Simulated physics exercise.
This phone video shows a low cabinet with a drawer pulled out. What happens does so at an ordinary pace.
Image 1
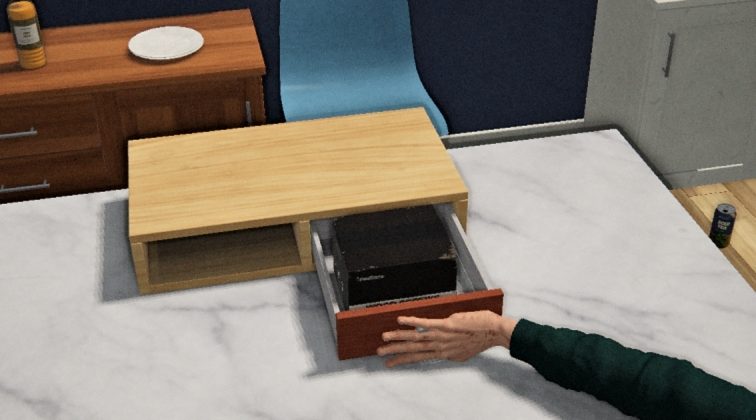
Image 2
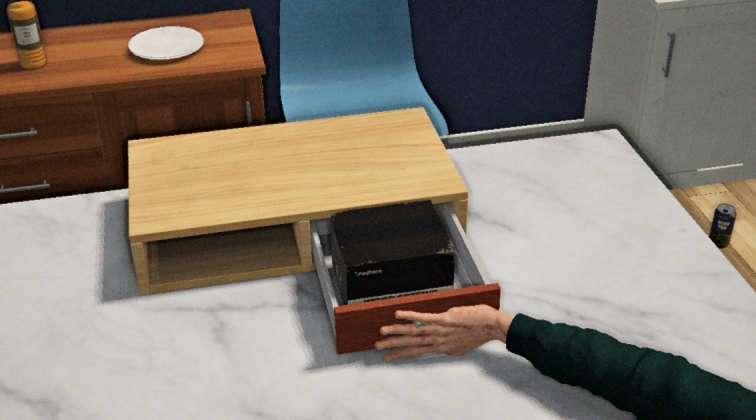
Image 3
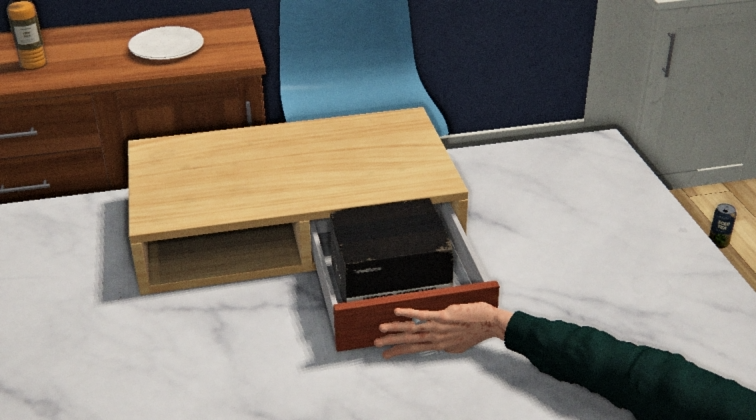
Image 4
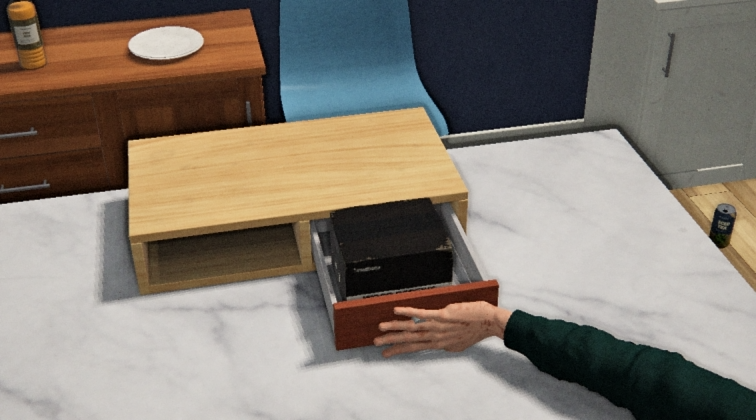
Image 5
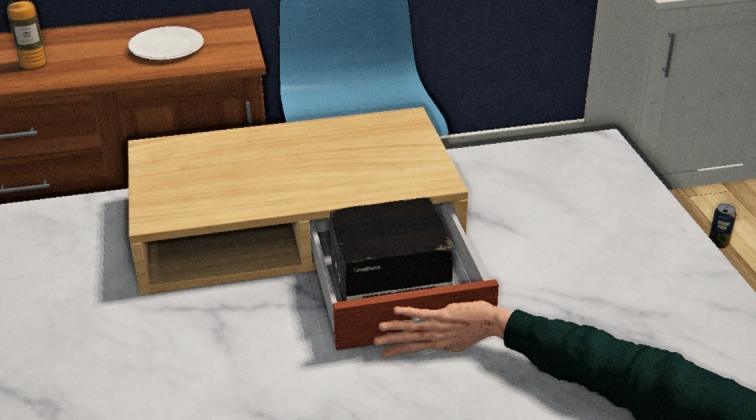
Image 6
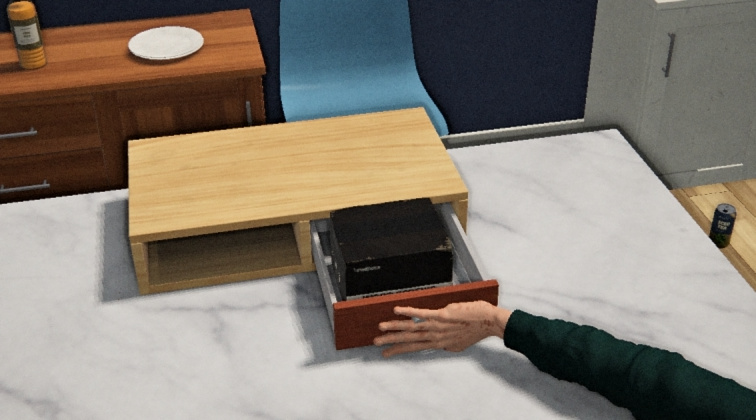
In this clip, a hand in a dark green sleeve rests against the red front of an open drawer holding a black box and pushes it slightly inward toward the low wooden cabinet, after which almost nothing moves.
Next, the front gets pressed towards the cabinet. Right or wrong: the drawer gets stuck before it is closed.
Right.
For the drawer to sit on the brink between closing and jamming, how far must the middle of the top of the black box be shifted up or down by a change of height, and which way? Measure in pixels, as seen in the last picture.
Move it down some 16 pixels and it switches.
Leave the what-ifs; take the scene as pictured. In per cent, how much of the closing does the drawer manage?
About 30 per cent of the way in.
Then, 0.58 s after the last picture, drawer starting in.
At rest, the drawer jams.
